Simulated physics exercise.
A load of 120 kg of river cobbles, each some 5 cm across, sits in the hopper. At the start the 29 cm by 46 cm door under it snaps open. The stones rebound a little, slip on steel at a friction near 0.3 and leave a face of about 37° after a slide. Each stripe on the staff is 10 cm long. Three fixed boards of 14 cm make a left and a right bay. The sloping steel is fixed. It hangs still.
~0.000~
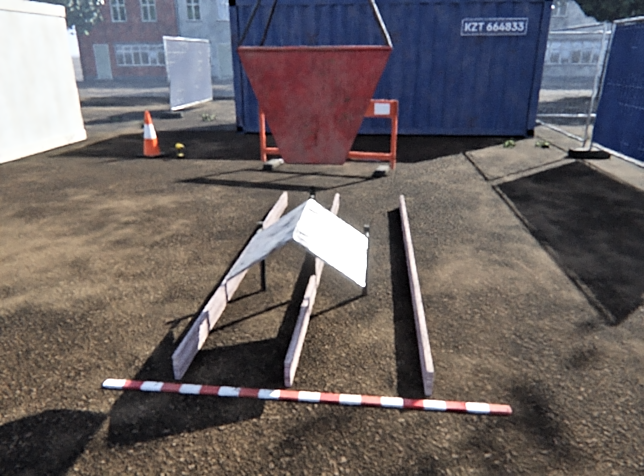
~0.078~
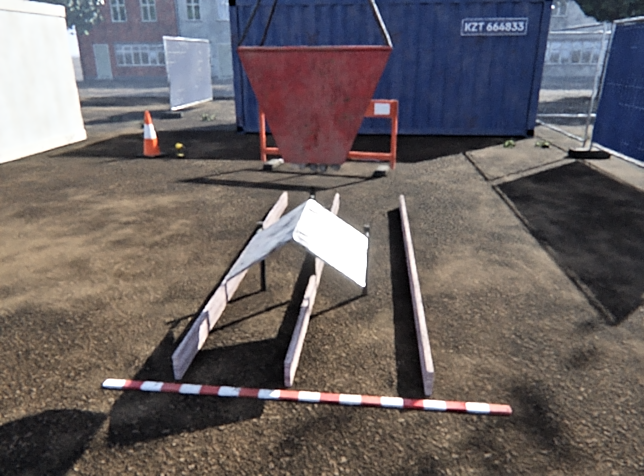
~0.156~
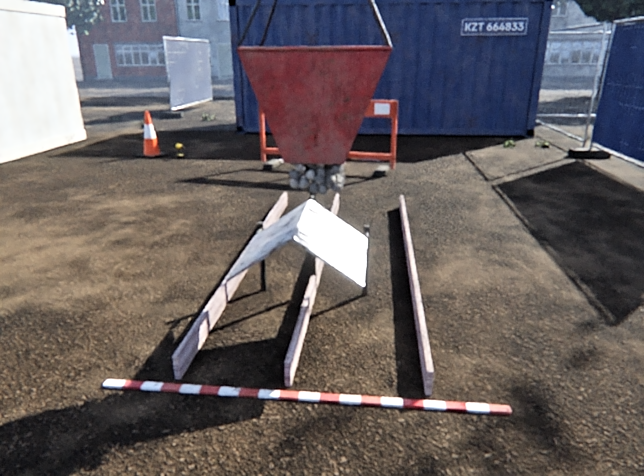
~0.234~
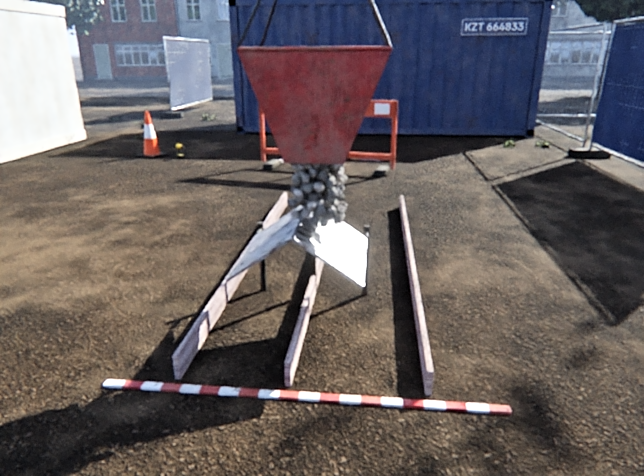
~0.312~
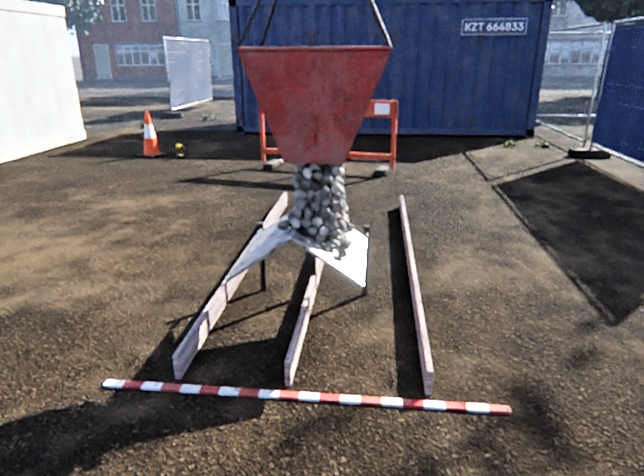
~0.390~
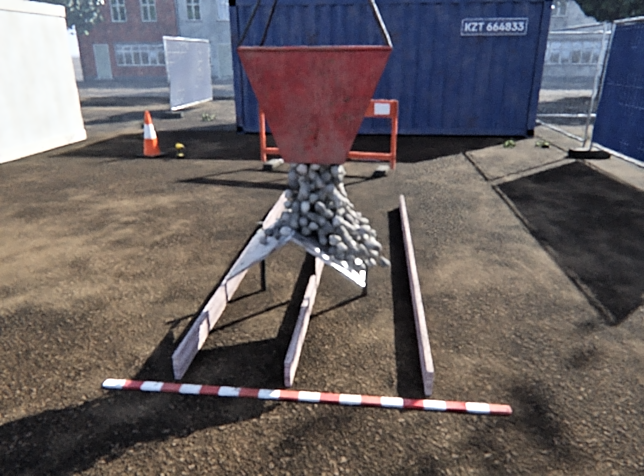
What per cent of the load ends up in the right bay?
Some 52 per cent of it.
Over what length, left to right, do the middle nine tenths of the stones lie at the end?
Roughly 230 cm.
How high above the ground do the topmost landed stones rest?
About 18 cm.
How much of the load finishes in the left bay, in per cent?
Near 0 in a hundred.
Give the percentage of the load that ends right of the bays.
Some 35 per cent of the load.
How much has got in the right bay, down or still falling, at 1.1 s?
Some 55 per cent.
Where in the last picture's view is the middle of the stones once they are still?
Near (405, 328).
After 0.7 s, 0 % in the hopper, 47 % on the steel, 1 % falling or lying left of the bays, 2 % falling or lying in the left bay, 42 % falling or lying in the right bay, 7 % falling or lying right of the bays; the stones farthest right are at (474, 332).
After 1.1 s, 0 % in the hopper, 3 % on the steel, 10 % falling or lying left of the bays, 3 % falling or lying in the left bay, 53 % falling or lying in the right bay, 32 % falling or lying right of the bays; the stones farthest right are at (555, 330).
After 1.7 s, 0 % in the hopper, 12 % falling or lying left of the bays, 1 % falling or lying in the left bay, 52 % falling or lying in the right bay, 35 % falling or lying right of the bays; the stones farthest right are at (626, 347).
After 2.6 s, 0 % in the hopper, 12 % falling or lying left of the bays, 1 % falling or lying in the left bay, 52 % falling or lying in the right bay, 35 % falling or lying right of the bays; the stones farthest right are at (630, 347).
After 4.5 s, 0 % in the hopper, 12 % left of the bays, 1 % in the left bay, 52 % in the right bay, 35 % right of the bays; the stones farthest right are at (630, 347).
